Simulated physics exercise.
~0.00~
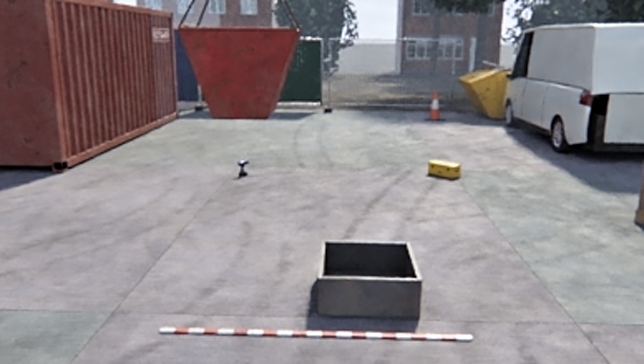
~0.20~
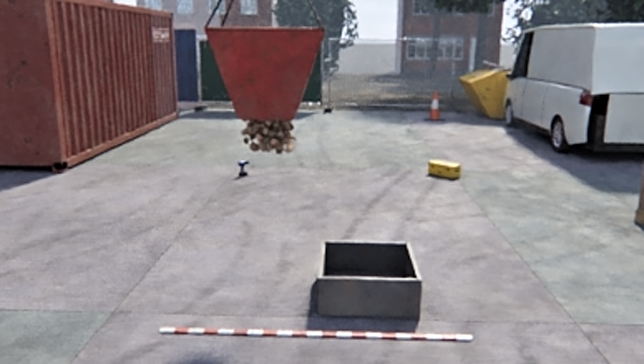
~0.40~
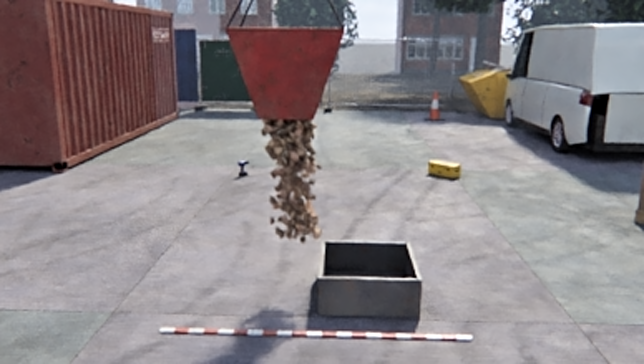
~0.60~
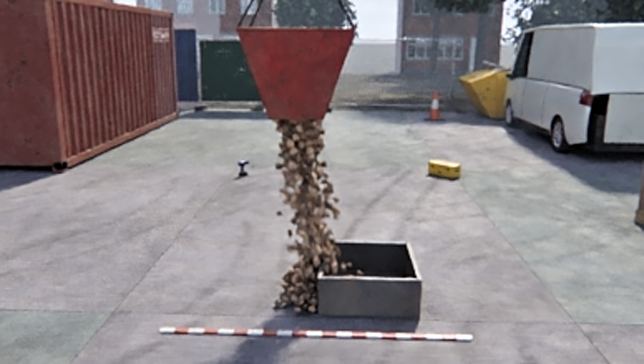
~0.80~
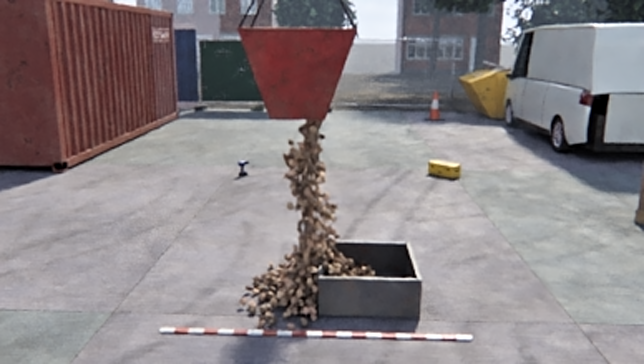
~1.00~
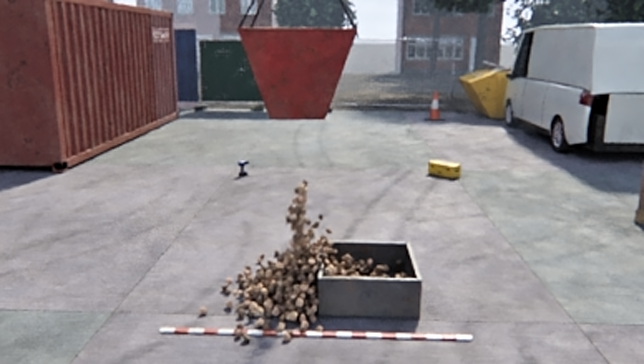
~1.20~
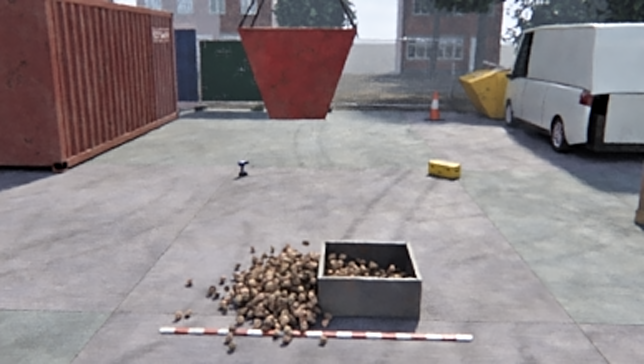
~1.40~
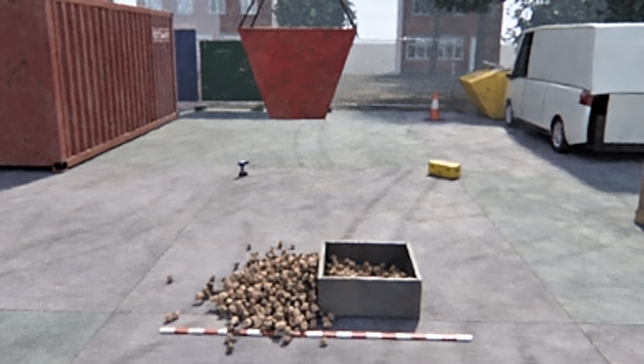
A red hopper swings right, spilling brown stones that mostly pile left of the grey bin.
